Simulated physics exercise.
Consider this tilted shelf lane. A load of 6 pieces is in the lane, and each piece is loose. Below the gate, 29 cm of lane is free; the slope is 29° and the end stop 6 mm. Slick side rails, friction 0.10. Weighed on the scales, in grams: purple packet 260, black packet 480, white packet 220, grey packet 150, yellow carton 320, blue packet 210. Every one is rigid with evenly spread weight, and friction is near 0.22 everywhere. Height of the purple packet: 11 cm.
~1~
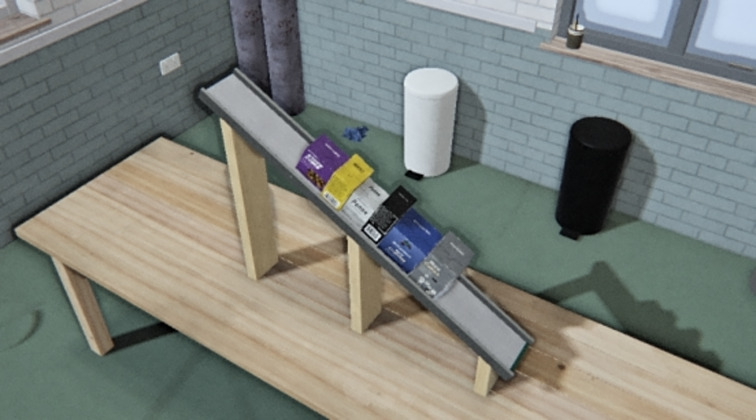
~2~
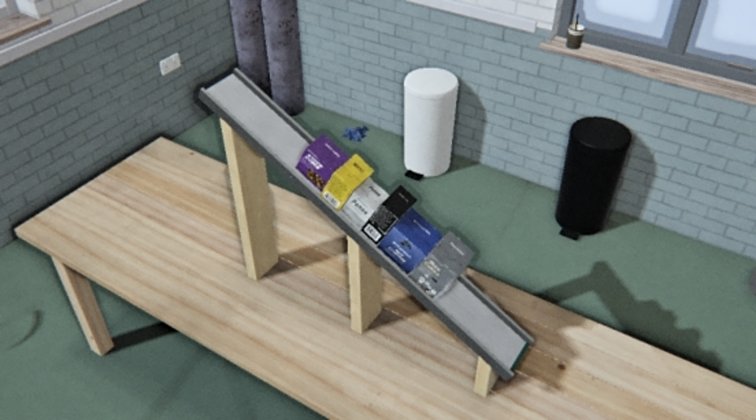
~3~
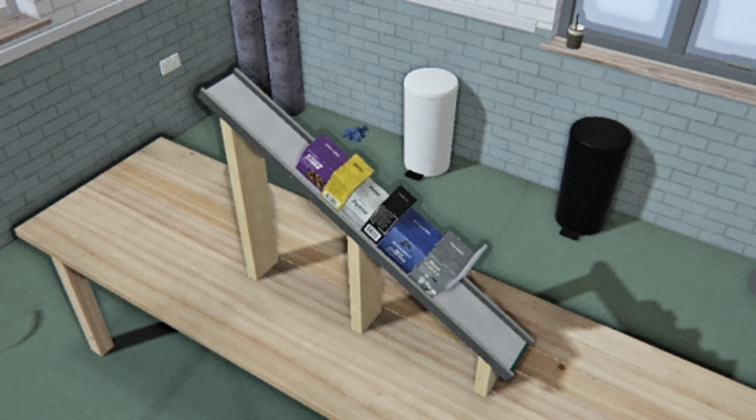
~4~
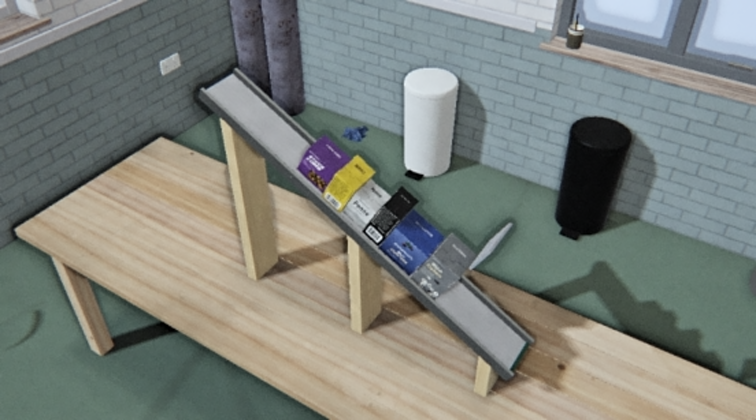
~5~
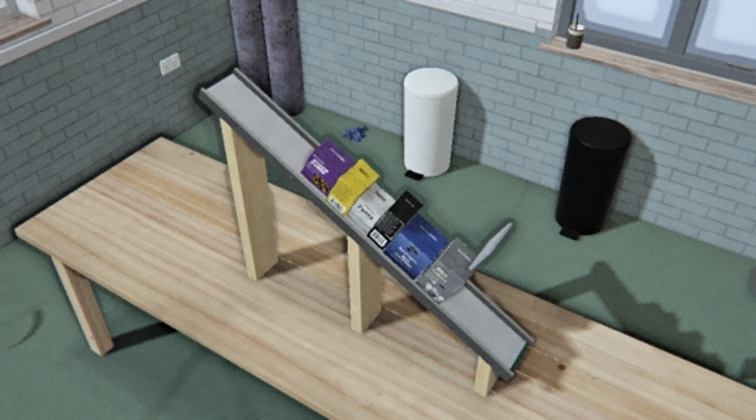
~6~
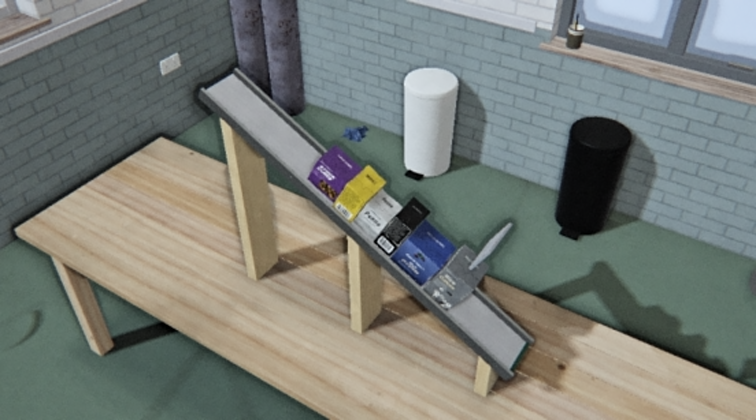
A tilted shelf lane holds colourful packets as a gate swings up and they slide slightly down.
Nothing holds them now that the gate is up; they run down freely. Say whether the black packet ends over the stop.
The black packet is held back.
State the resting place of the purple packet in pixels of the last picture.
Near (397, 231).
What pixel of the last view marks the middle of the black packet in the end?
Around pixel (467, 289).
Then, 0.10 s later than the last frame, leader 16 cm from the stop; black packet near (419, 244).
Then, 0.20 s later than the last frame, leader 7 cm from the stop; black packet near (445, 267).
Then, 0.30 s later than the last frame, black packet near (469, 287); grey packet at a standstill.
When it is over, all 6 in the lane. In the last view, black packet near (467, 289).
